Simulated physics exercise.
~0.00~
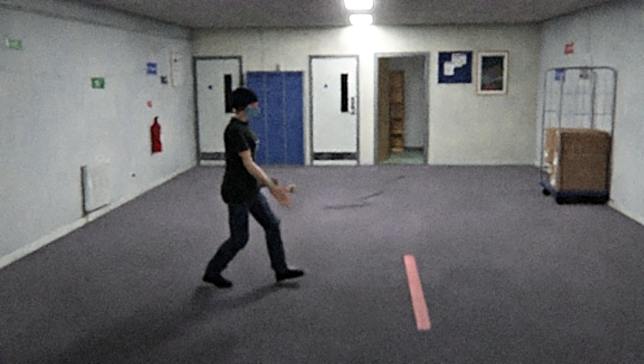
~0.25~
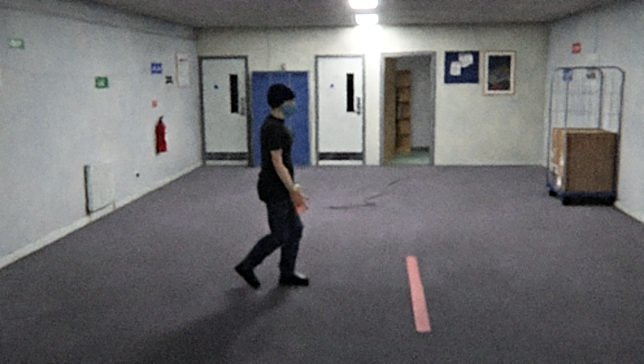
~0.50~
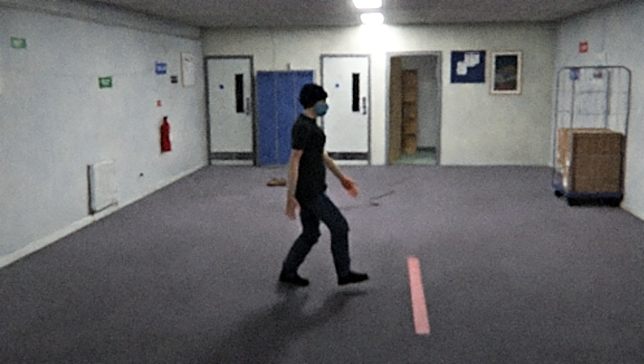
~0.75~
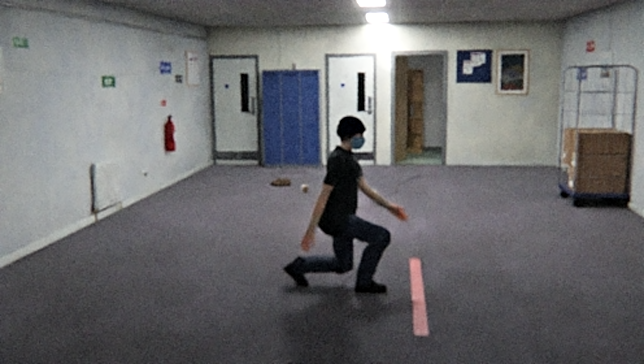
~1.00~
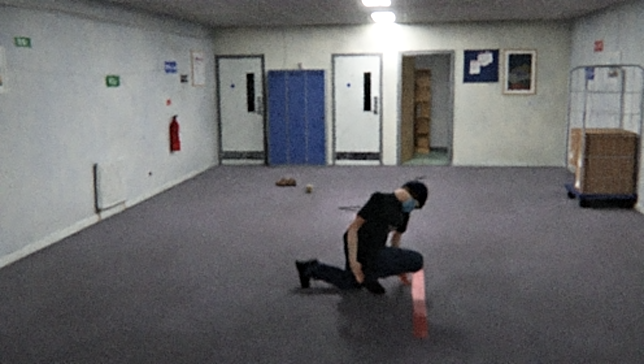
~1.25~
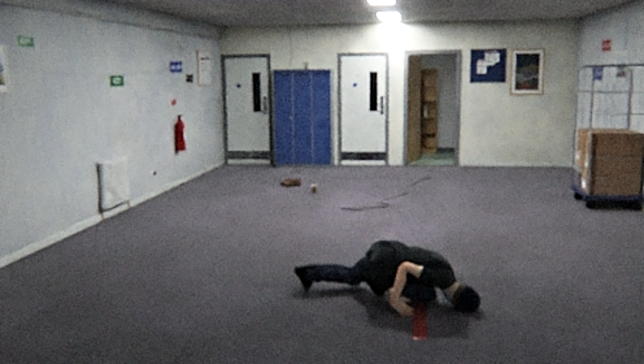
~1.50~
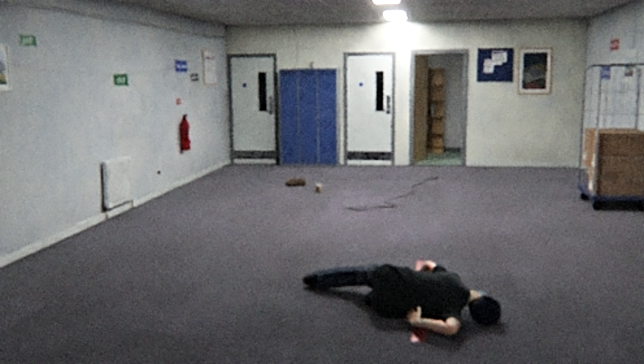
Masked person in dark clothes walking right across a room, dropping to one knee and collapsing face-down, head past the red tape.
